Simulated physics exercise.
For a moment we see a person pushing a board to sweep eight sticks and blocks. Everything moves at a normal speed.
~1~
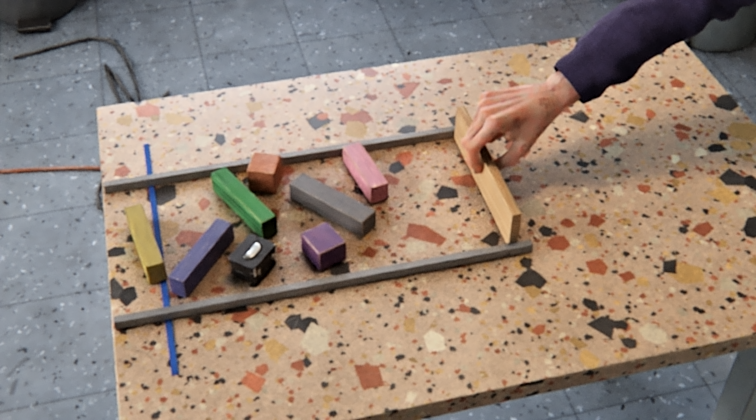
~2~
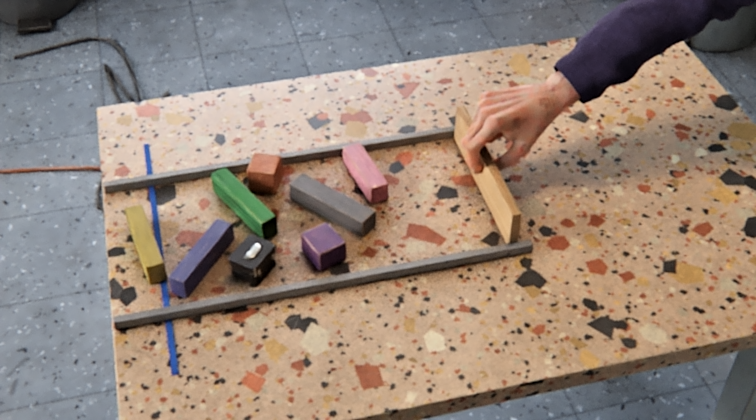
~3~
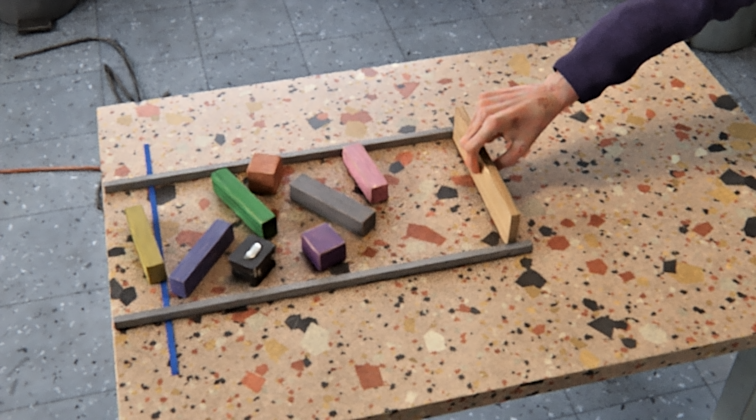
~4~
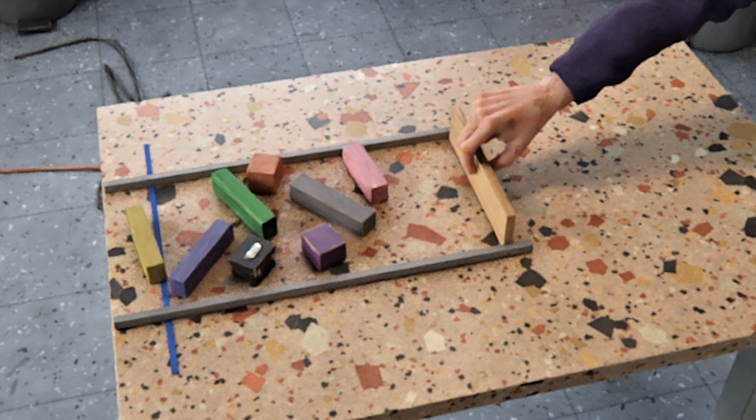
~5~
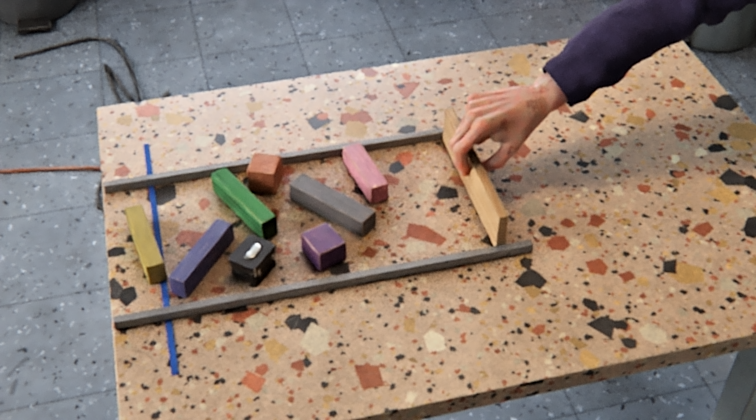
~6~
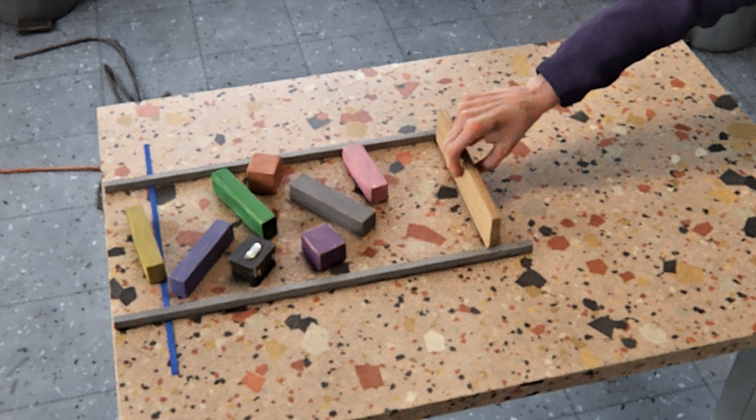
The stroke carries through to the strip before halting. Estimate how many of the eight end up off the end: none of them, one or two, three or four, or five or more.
Seems three or four of them come crashing down.
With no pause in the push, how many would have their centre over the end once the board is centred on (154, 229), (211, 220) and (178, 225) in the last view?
Result per place: 4; 0; 2.
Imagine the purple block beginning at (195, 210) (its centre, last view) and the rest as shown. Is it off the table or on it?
So it drops, then.
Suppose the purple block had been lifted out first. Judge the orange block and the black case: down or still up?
I'd say the orange block stays where it is, while the black case stays where it is.
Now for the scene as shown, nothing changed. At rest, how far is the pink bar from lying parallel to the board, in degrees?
The angle is about 0 degrees.
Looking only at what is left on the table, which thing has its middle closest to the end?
It's the black case.
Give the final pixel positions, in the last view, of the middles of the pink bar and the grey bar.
Answer: First (144, 209), after that (130, 247).
A little later, none off yet; yellow bar at rest near (146, 243); blue bar at rest near (202, 257); black case at rest near (253, 261).
When it is over, the number that fall off is three or four; down, green stick, blue bar and yellow bar.
